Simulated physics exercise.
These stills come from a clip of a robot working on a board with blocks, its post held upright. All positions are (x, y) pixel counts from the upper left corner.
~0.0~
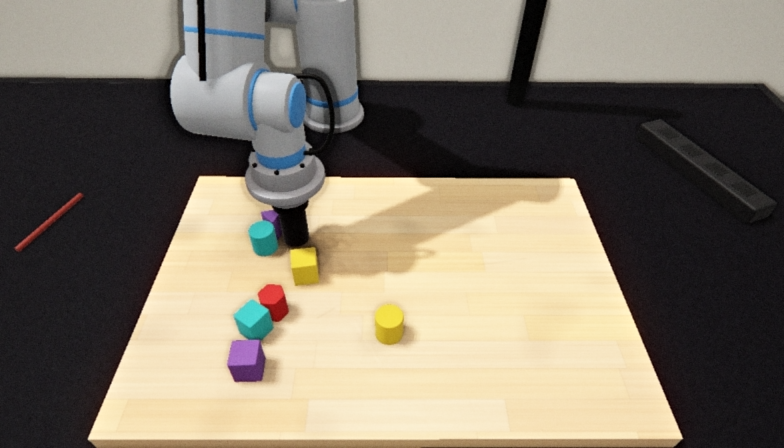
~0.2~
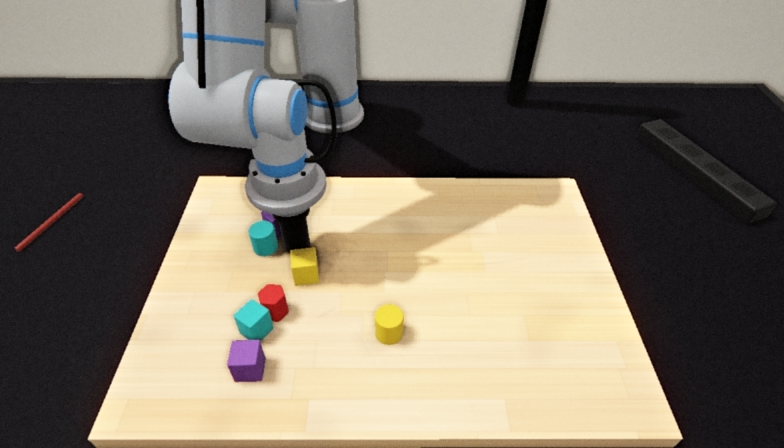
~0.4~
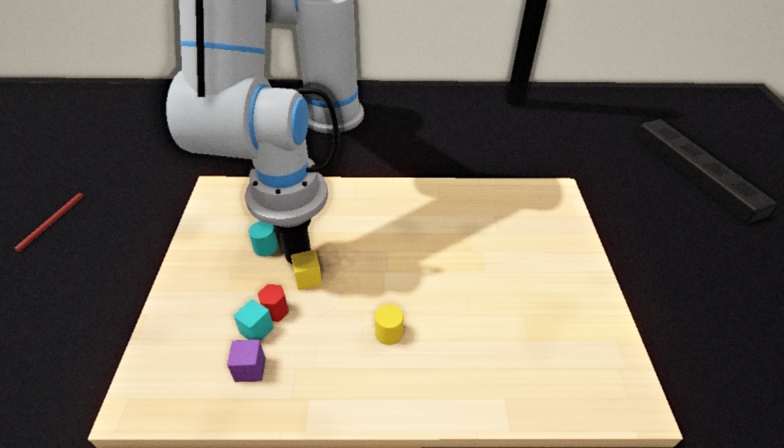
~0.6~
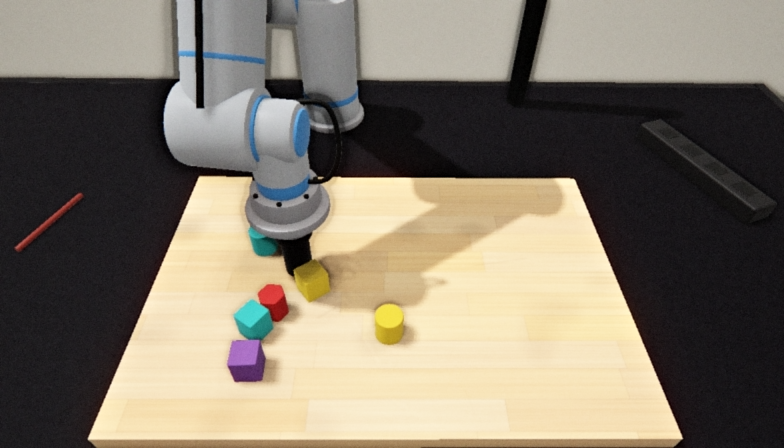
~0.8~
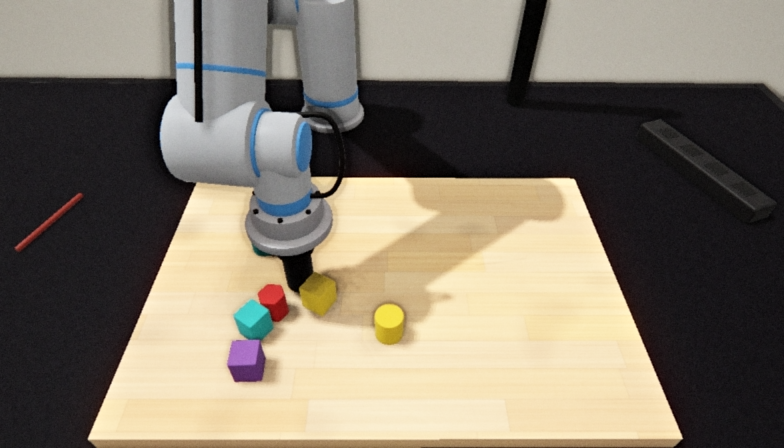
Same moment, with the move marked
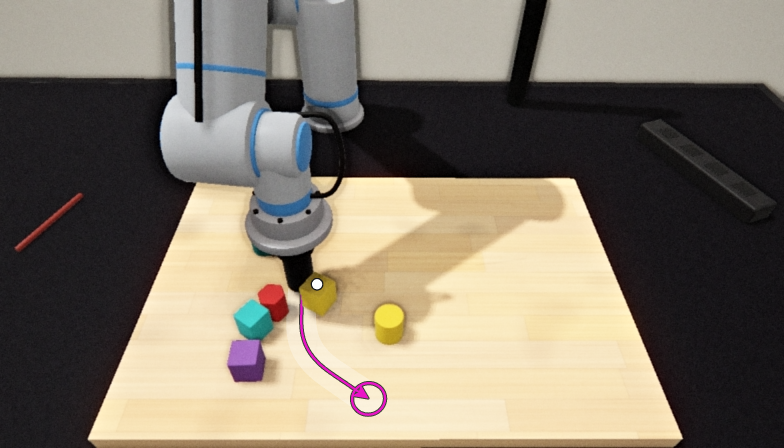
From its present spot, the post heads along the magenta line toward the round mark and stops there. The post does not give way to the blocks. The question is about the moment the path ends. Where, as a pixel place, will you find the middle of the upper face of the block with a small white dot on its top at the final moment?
For the centre of its top, I'd go with (327, 299).
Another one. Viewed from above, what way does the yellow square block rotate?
Counterclockwise rotation.
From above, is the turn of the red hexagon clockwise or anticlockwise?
The sense of turning is clockwise.
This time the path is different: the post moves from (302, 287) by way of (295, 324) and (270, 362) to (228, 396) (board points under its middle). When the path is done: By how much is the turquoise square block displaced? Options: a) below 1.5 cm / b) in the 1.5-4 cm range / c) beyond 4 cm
Correct choice: A.
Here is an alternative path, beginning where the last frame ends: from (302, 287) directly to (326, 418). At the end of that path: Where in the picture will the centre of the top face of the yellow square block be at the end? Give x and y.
Located at (335, 307).
Drawn move, from (302, 287) by way of (302, 329) and (324, 368) to (369, 399); the dot is on the yellow square block.
On the path given first. One third of the way, post (300, 323); red hexagon (270, 295), turned 20° clockwise; yellow square block (327, 299), turned 35° anticlockwise.
Two thirds of the way, post (324, 363); red hexagon (270, 295), turned 20° clockwise; yellow square block (327, 299), turned 40° anticlockwise.
At the end, post (368, 394); turquoise square block still; red hexagon (270, 295), turned 20° clockwise; yellow square block (327, 299), turned 40° anticlockwise.
